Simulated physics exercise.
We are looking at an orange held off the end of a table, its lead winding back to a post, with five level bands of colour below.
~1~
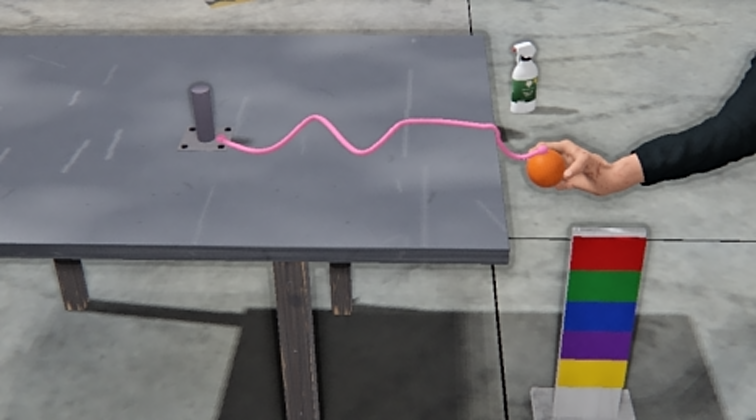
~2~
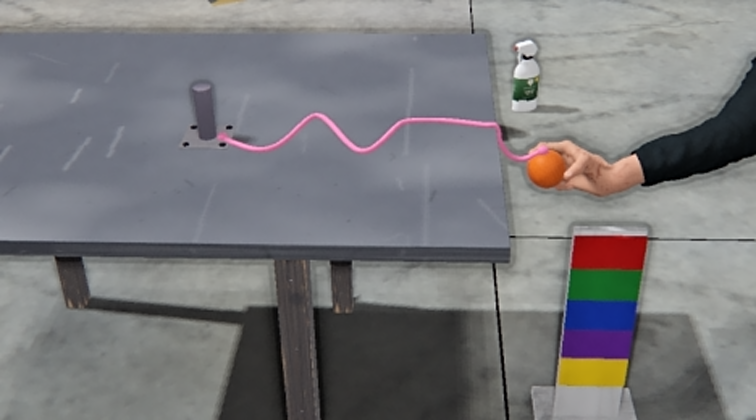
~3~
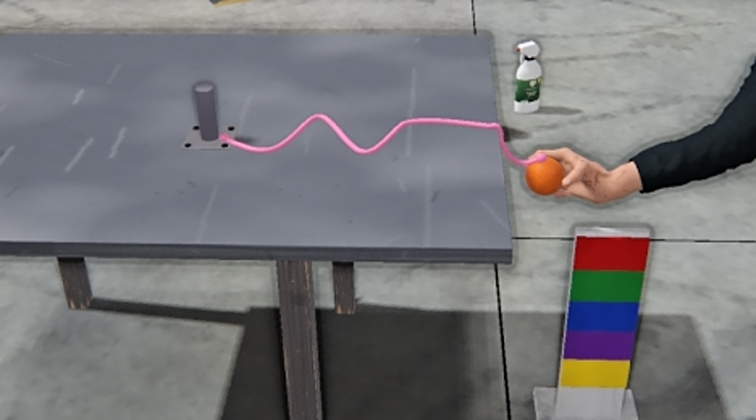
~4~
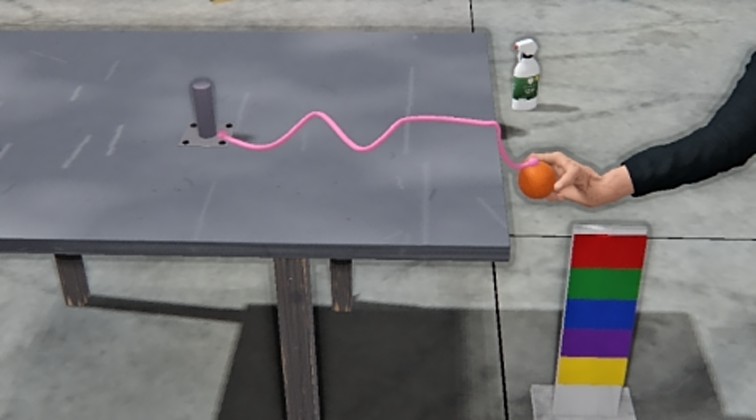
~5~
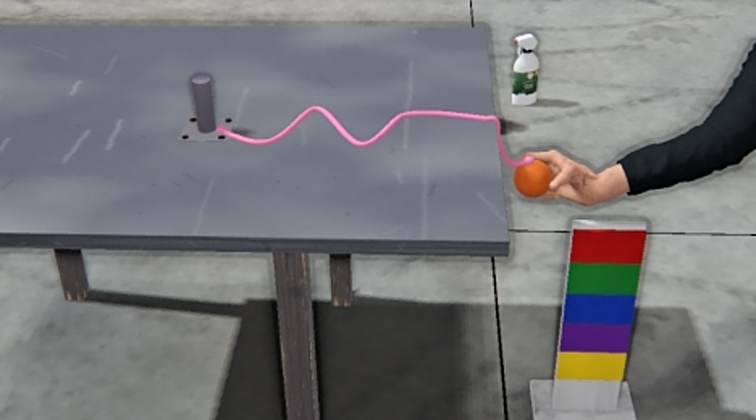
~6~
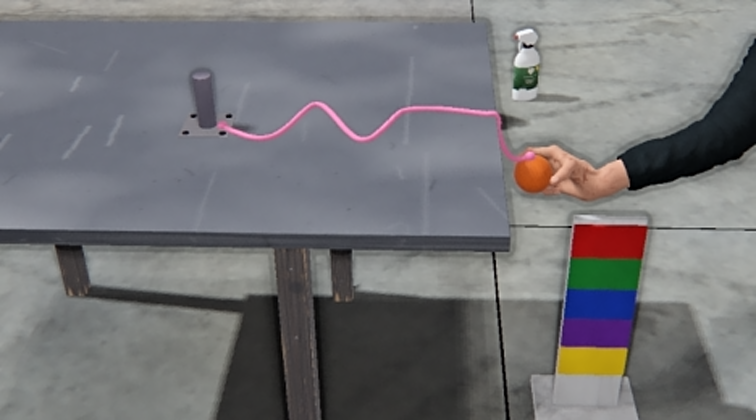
A hand in a dark sleeve holds an orange ball just off the right end of a grey table, seen from slightly above on a pale concrete floor. A wavy pink cord runs from it to a short post on the tabletop, with a spray bottle behind and a red, green, blue, purple and yellow striped panel below. The hand shifts slightly down and left, while the view drifts slightly.
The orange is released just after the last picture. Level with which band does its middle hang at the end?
The blue one.
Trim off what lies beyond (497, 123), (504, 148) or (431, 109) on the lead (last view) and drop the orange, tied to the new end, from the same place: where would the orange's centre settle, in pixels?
The places are (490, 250), (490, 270) and (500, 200).
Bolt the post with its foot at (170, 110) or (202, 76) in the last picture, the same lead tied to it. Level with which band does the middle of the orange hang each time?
Try by try: Green; green.
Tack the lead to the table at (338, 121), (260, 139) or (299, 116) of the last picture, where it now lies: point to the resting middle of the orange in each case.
The places are (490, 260), (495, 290) and (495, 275).
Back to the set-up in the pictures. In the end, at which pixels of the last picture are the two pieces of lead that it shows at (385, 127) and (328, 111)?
At (495, 122), then (385, 121).
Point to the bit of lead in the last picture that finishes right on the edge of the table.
It lies at about (385, 127).
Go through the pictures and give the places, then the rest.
The first picture shows orange (546, 168); red (608, 255); green (604, 287); blue (600, 317); purple (596, 347); yellow (592, 375).
The second picture shows orange (546, 169); lead through (254, 150) (307, 121) (347, 142) (397, 126) (473, 124).
The third picture shows orange (544, 176).
The fourth picture shows orange (537, 180); lead through (254, 148) (307, 119) (347, 140) (397, 125) (473, 122).
The fifth picture shows orange (532, 179).
The sixth picture shows orange (533, 174); lead through (254, 138) (307, 109) (347, 131) (397, 115) (473, 113).
Soon after, orange near (511, 290); level with blue.
After that, orange near (464, 298); level with blue.
And then, orange near (497, 300); level with blue.
In the end, orange near (491, 301); level with blue. The lead holds its middle at blue.
